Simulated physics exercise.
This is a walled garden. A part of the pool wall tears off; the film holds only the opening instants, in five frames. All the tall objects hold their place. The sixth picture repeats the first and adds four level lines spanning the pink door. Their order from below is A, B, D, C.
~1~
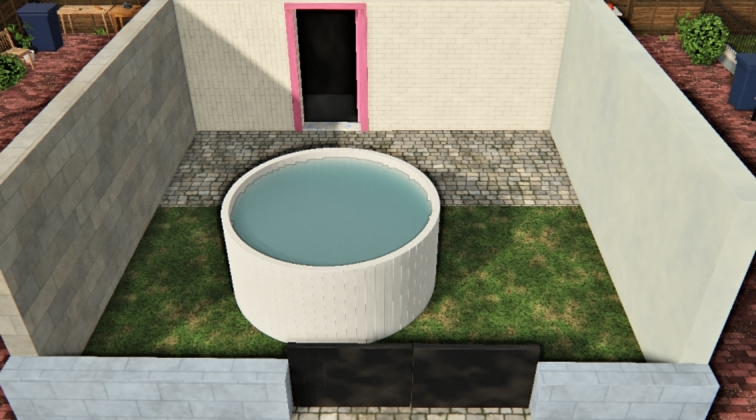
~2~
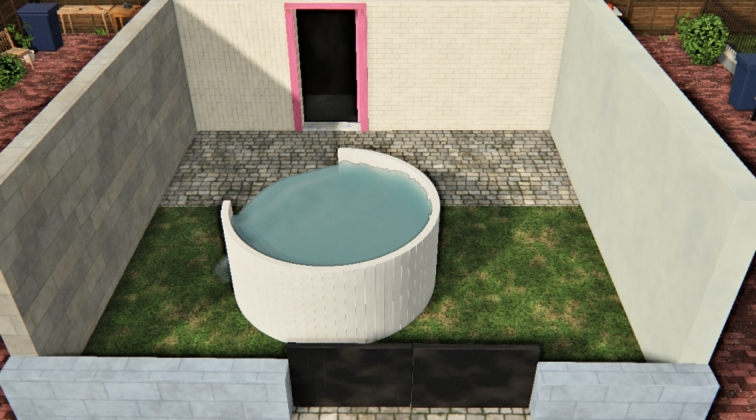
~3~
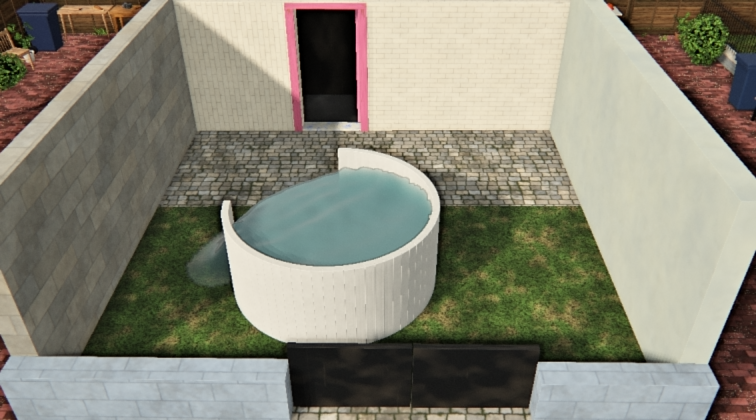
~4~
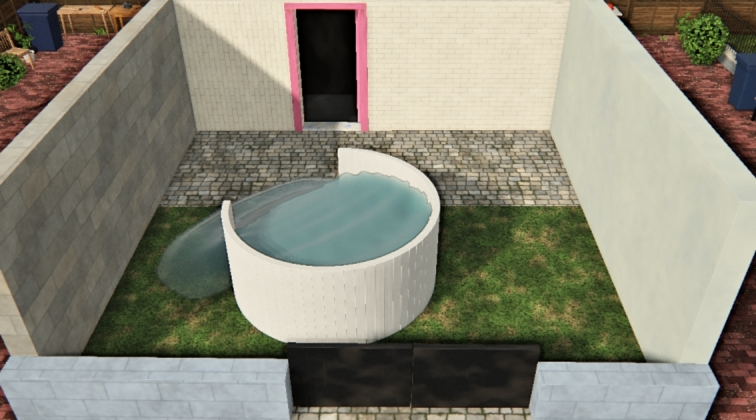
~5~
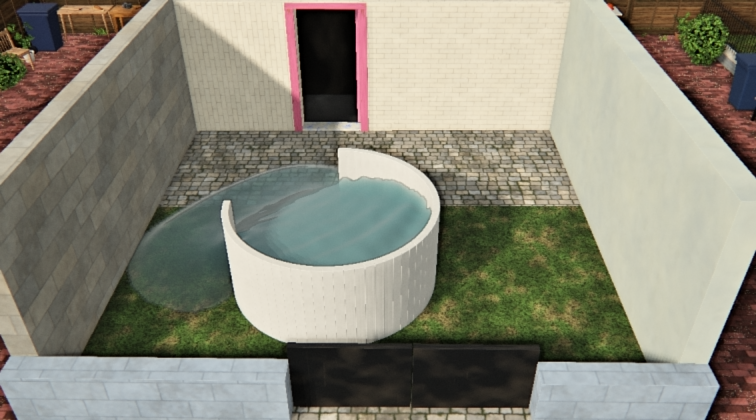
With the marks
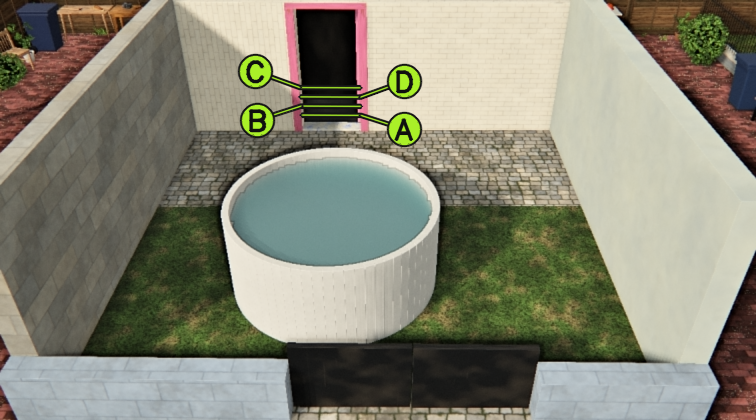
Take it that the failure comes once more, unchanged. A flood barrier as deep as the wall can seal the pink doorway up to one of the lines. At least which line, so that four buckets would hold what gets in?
I would pick height A.
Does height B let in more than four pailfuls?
No, not at all.
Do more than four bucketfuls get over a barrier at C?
No, that is safe.
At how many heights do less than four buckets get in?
All four.
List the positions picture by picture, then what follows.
Water in the pool at rest, its middle at (332, 208); foot of the pink doorway at (332, 131); shut gate at (412, 356), in the first frame.
Front seen at (229, 276), 2 % of the ground wet, in the second frame.
Front seen at (194, 269), 5 % of the ground wet, in the third frame.
Front seen at (169, 280), 11 % of the ground wet, in the fourth frame.
Front seen at (135, 273), 18 % of the ground wet, in the fifth frame.
On the marked copy, A at (331, 115); B at (330, 106); C at (330, 87); D at (330, 97); from the bottom up A, B, D, C.
With A, a bucket or two gets in.
With B, nothing gets over.
With C, nothing gets over.
With D, nothing gets over.
